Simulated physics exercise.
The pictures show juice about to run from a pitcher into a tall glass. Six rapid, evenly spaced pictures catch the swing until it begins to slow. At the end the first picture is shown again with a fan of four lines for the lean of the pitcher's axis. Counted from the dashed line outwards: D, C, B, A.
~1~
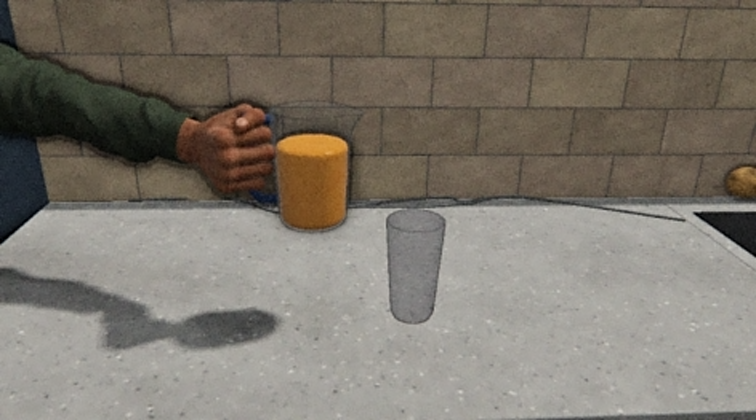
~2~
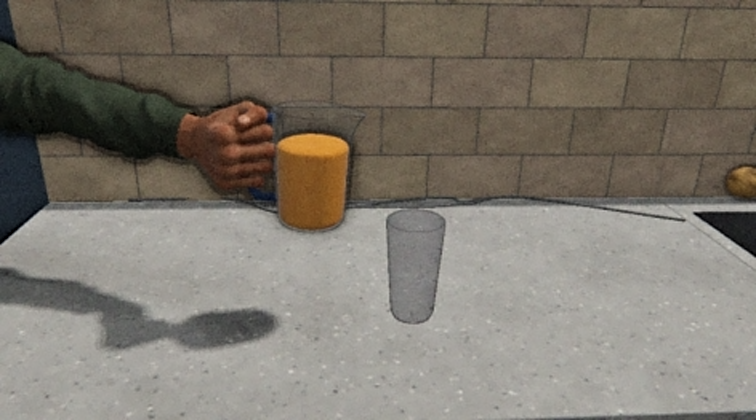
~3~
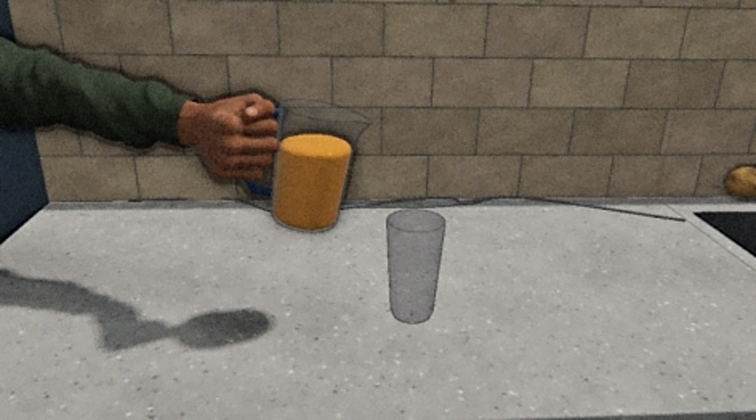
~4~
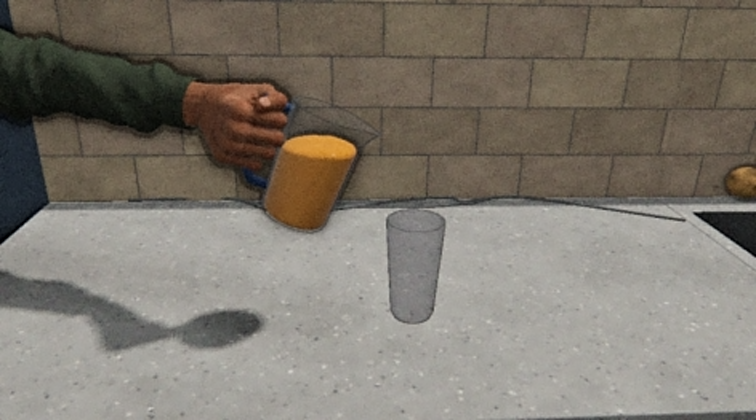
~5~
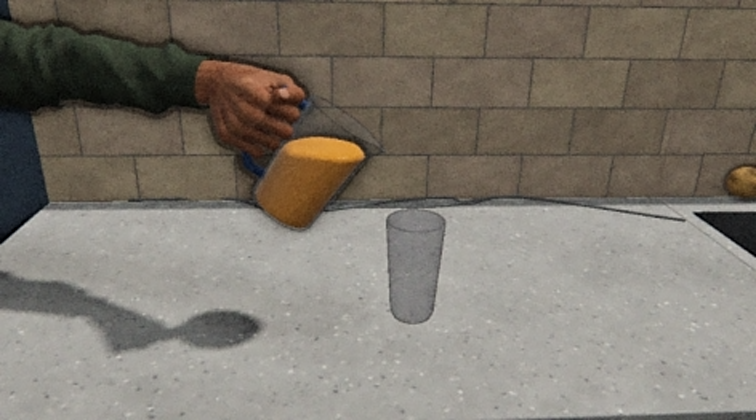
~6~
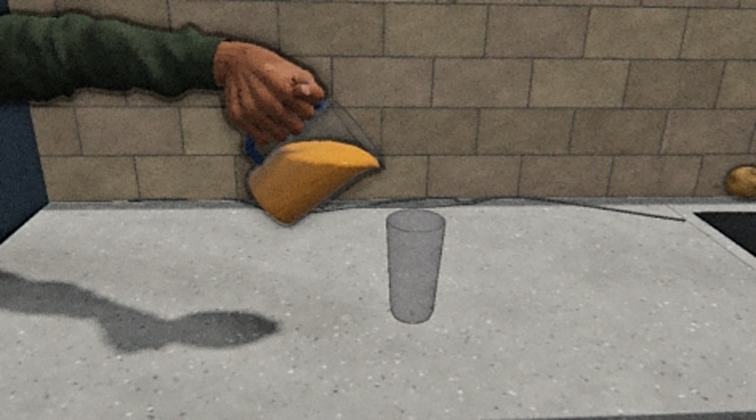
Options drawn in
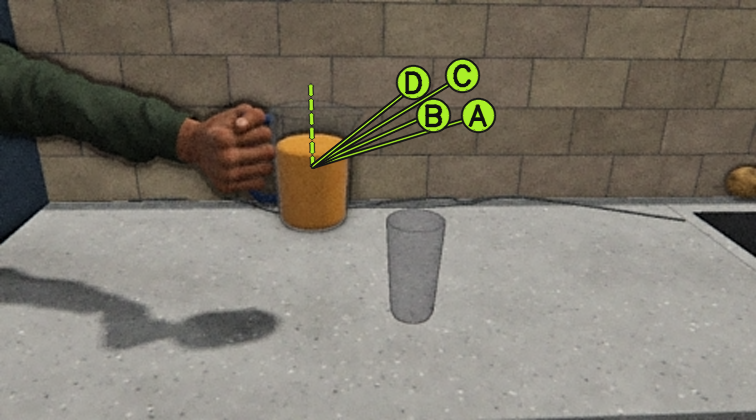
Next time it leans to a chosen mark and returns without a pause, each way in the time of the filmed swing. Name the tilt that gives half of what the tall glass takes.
Use tilt A.
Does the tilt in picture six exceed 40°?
Yes, it does.
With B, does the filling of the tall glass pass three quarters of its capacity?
No, less.
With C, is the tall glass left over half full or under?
Under.
In lime, A at (462, 120); B at (416, 120); C at (448, 84); D at (401, 95).
If A is chosen, the tall glass ends with about 49 % of what it can hold.
If B is chosen, the tall glass ends with about 33 % of what it can hold.
If C is chosen, the tall glass ends with about 20 % of what it can hold.
If D is chosen, the tall glass ends with about 10 % of what it can hold.
